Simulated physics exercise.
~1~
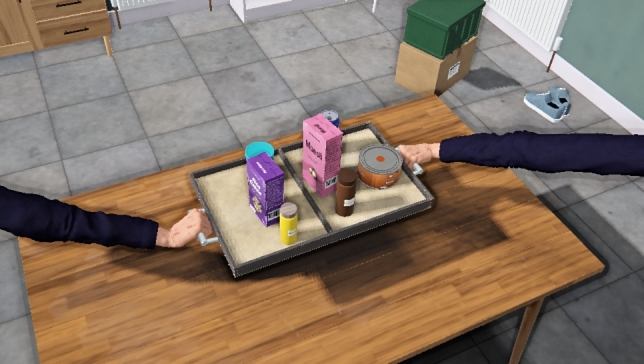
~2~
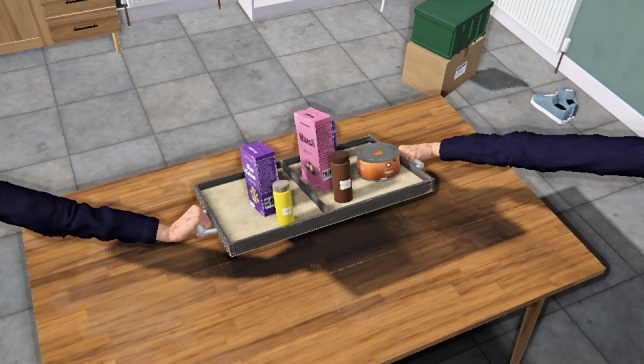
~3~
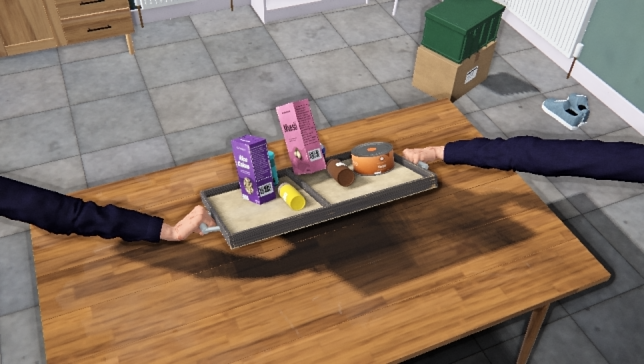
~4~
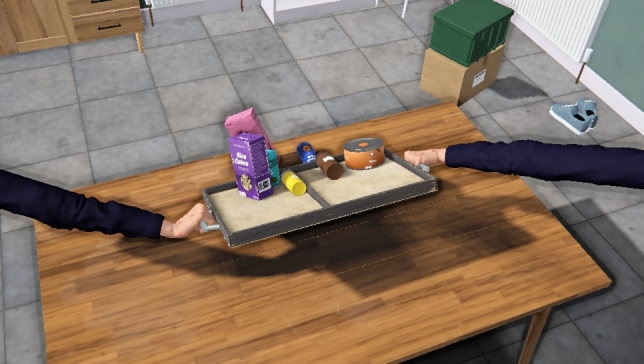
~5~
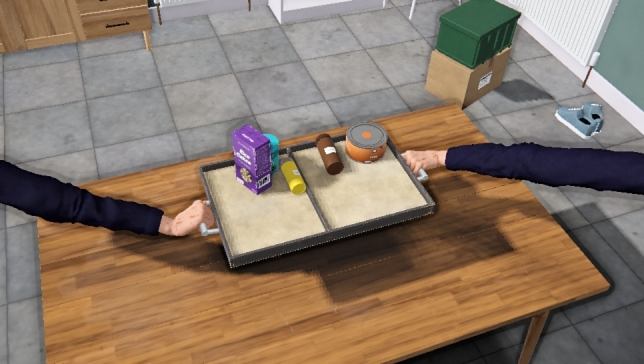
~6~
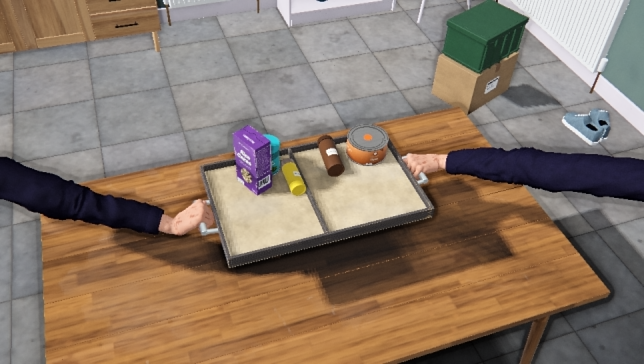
A hand-held tray tips away and levels, losing the pink packet while two shakers lie toppled.
